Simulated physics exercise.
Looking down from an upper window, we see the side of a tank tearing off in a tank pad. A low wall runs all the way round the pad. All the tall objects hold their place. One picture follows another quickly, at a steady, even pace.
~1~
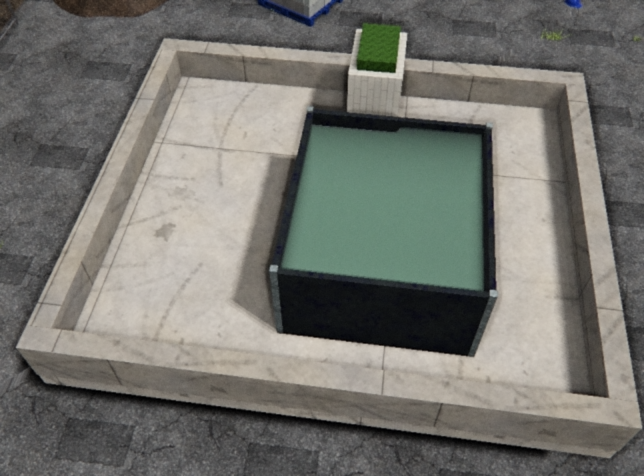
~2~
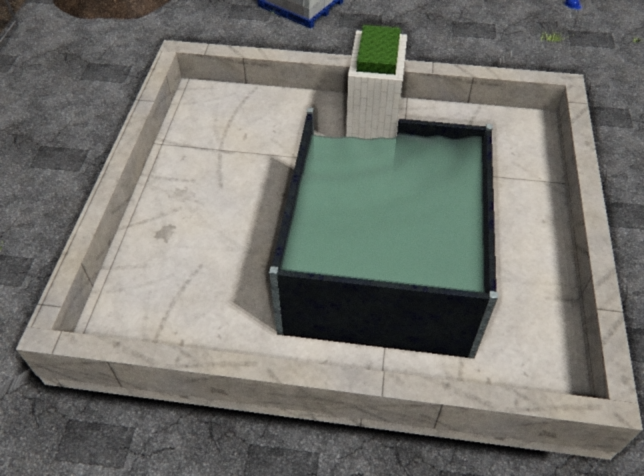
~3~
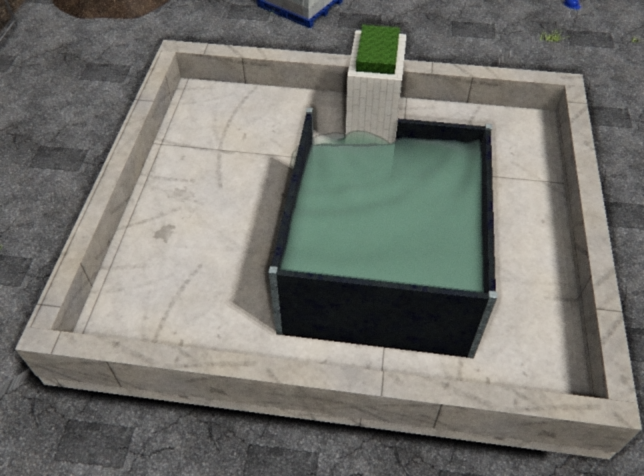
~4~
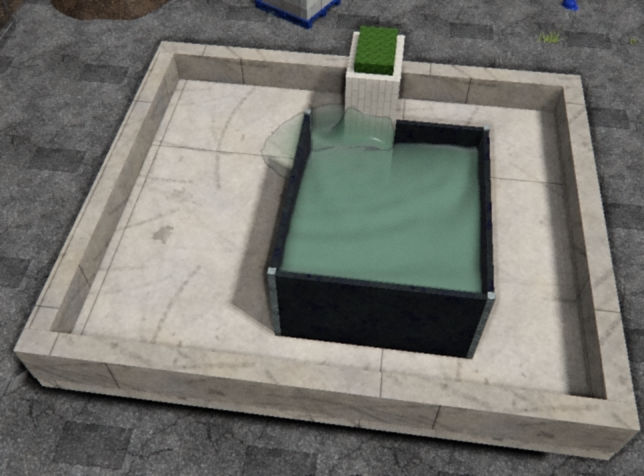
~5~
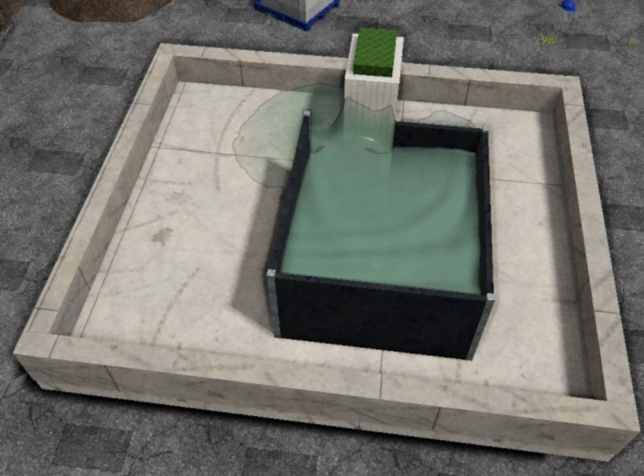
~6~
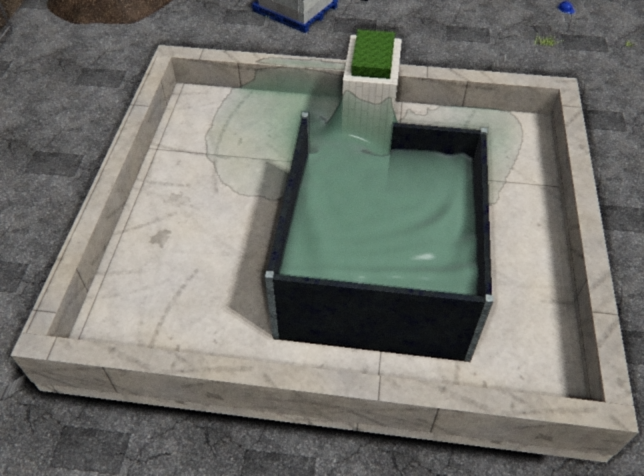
The video shows still green water in a dark tank on a pale, low-walled pad; the far side gives way and water pours out around a green-topped block, spreading left, then right, as the tank's surface ripples.
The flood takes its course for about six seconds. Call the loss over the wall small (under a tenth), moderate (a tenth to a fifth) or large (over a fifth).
Small.
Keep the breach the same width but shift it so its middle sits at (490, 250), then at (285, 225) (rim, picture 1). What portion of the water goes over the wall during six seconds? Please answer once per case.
About 12% and 6%.
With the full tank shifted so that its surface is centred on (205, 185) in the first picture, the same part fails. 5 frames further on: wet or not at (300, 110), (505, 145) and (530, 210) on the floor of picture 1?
In turn: Flooded, free of water, free of water.
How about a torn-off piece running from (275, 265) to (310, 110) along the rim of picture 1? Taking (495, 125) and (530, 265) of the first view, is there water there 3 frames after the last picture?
In that order: Dry, dry.
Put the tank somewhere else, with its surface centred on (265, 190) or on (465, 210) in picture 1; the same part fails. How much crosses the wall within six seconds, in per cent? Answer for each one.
The first try gives 6 per cent and the second 4 per cent.
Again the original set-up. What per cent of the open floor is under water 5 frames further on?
Share estimate: About 45 per cent.
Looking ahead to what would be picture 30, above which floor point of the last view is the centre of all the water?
Around pixel (343, 222).
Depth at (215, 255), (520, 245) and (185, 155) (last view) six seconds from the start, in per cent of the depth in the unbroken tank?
Around 10, 10 and 14 %.
A moment on, water covers 35 % of the floor; the low wall has let 0 % over.
Next, water covers 40 % of the floor; the low wall has let 0 % over.
Then, water covers 60 % of the floor; the low wall has let 3 % over.
Later, water covers 80 % of the floor; the low wall has let 3 % over.
In the end, water covers 80 % of the floor; the low wall has let 3 % over.
